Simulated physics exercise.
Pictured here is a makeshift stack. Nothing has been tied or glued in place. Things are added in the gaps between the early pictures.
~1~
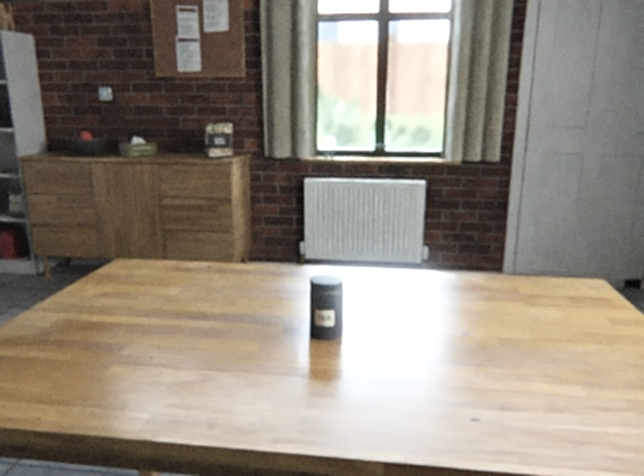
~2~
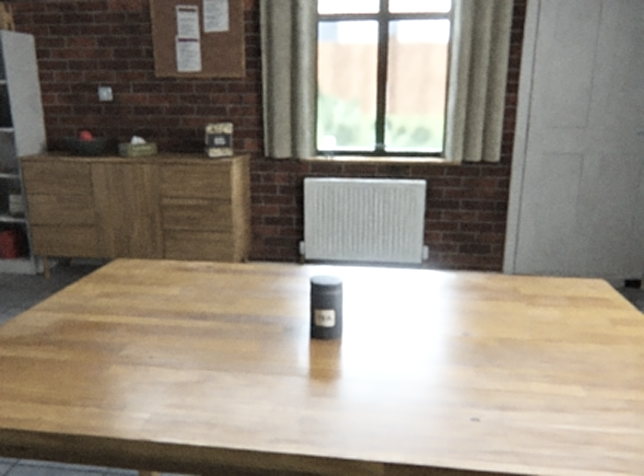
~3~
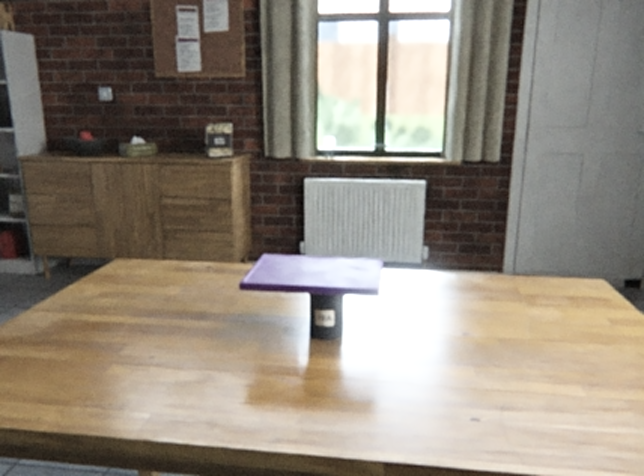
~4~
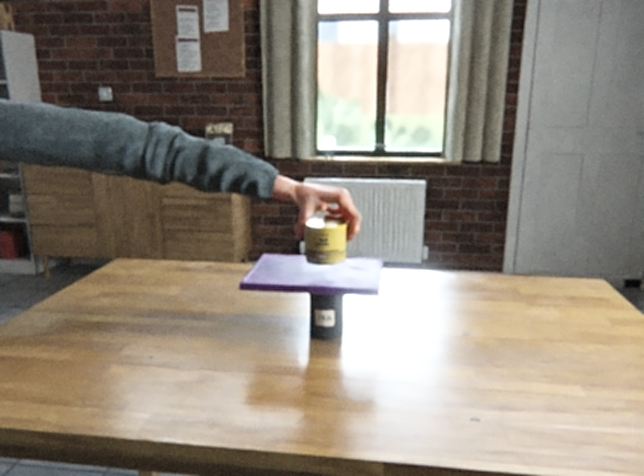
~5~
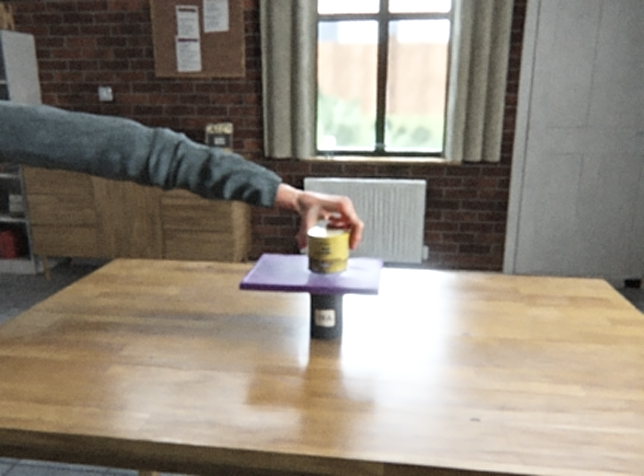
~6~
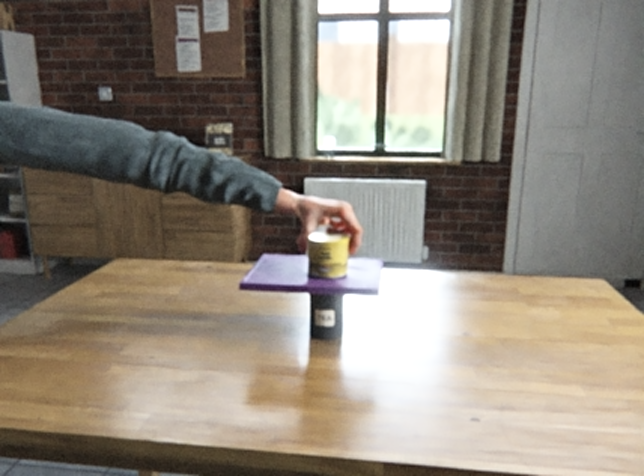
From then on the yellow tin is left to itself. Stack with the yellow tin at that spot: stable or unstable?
Stable.
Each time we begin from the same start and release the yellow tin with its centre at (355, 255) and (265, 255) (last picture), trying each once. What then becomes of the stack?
Trial 1: Stable. Trial 2: Falls over.
Then, 0.20 s later than the last frame, all is still.
Then, 0.40 s later than the last frame, yellow tin resting near (328, 255).
When it is over, all 3 as before. End places, in pixels of the last picture, yellow tin near (328, 255). The stack stays up.
